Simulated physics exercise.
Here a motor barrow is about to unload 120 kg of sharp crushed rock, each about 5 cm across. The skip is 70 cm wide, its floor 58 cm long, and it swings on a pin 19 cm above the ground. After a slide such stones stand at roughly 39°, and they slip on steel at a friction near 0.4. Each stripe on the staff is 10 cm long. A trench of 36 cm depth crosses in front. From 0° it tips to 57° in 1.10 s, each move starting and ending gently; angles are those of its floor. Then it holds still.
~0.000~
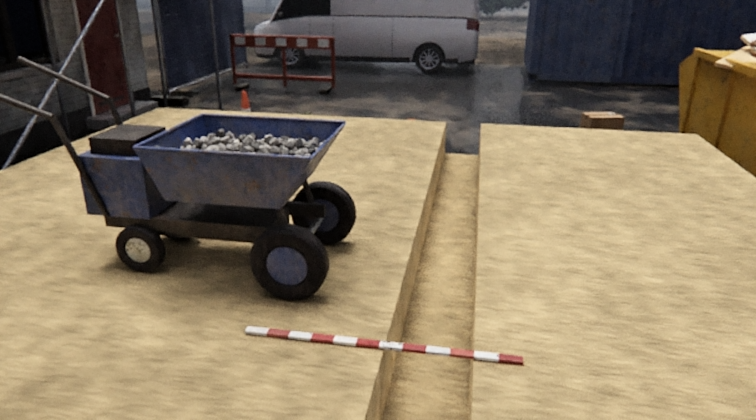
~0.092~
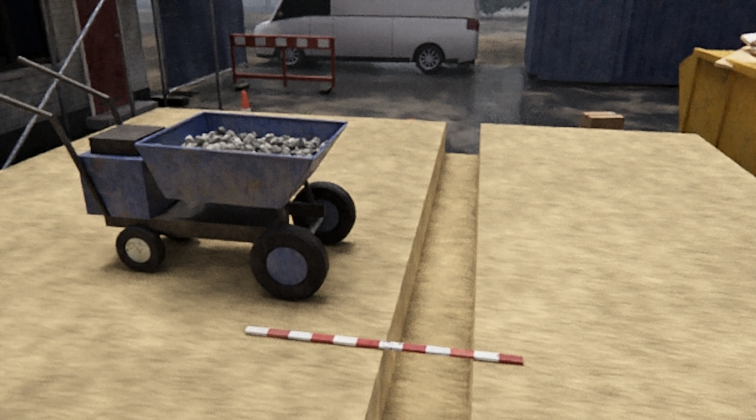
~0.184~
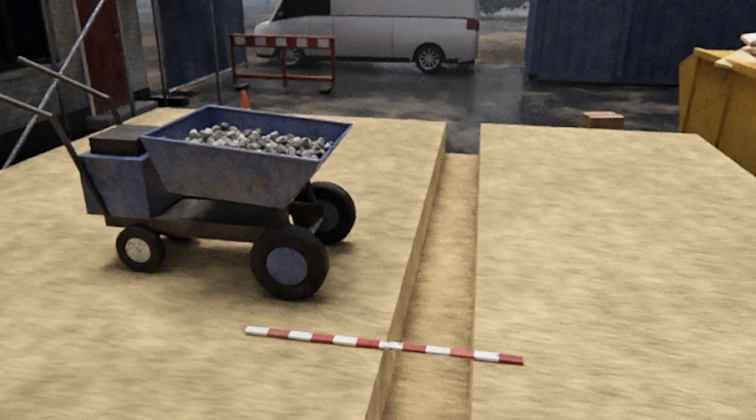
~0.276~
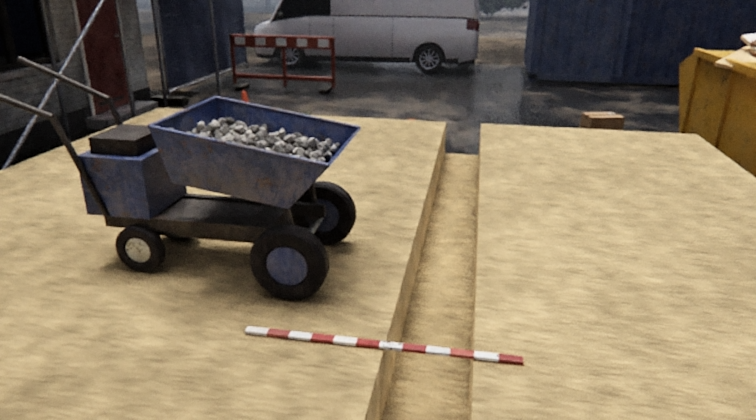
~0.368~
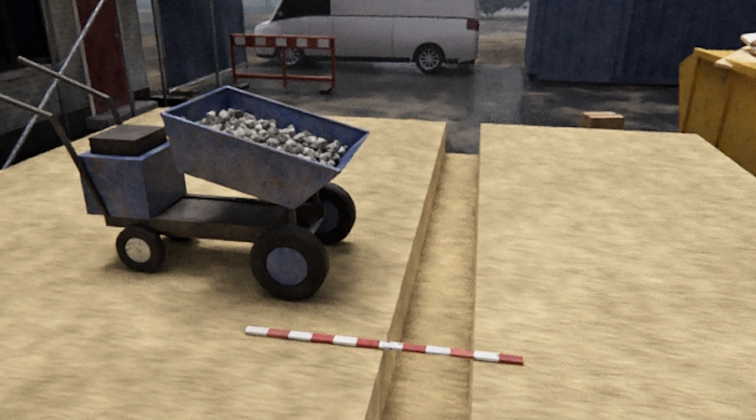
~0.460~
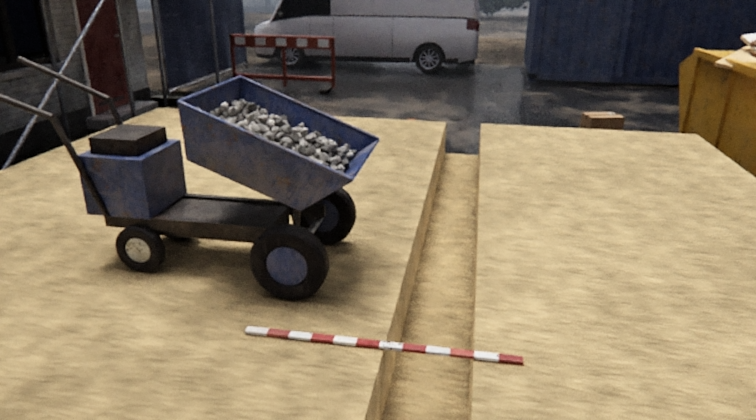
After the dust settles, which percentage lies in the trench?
About 15 per cent.
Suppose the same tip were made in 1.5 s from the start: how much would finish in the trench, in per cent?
It would be near 10 per cent.
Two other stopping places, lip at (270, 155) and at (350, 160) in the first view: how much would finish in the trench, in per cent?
First some 10, then 10 per cent.
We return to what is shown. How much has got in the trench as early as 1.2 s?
Some 0 per cent.
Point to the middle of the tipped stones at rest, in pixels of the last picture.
Near (444, 341).
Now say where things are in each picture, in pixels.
The skip is at 0°, its lip at (310, 159); the top of the load is at (256, 140), in the first picture.
Lip at (312, 160), floor tilted 1°, highest stones at (257, 139); the stones move at 0.2 m/s on average, in the second picture.
The skip is at 4°, its lip at (319, 162); the top of the load is at (243, 134); the stones move at 0.4 m/s on average, in the third picture.
The skip is at 9°, its lip at (328, 166); the top of the load is at (231, 128); the stones move at 0.5 m/s on average, in the fourth picture.
Lip at (340, 172), floor tilted 15°, highest stones at (232, 119); the stones move at 0.6 m/s on average, in the fifth picture.
Lip at (352, 180), floor tilted 22°, highest stones at (235, 108); the stones move at 0.7 m/s on average, in the sixth picture.
After 0.8 s the floor is at 48°; 100 % in the skip; the foremost stones are at (378, 196).
After 1.2 s the floor is at 57°; 99 % in the skip, 1 % in the trench; the foremost stones are at (428, 240).
After 1.5 s the floor is at 57°; 91 % in the skip, 9 % in the trench; the foremost stones are at (466, 313).
After 3.5 s the floor is at 57°; 85 % in the skip, 15 % in the trench; the foremost stones are at (468, 331).
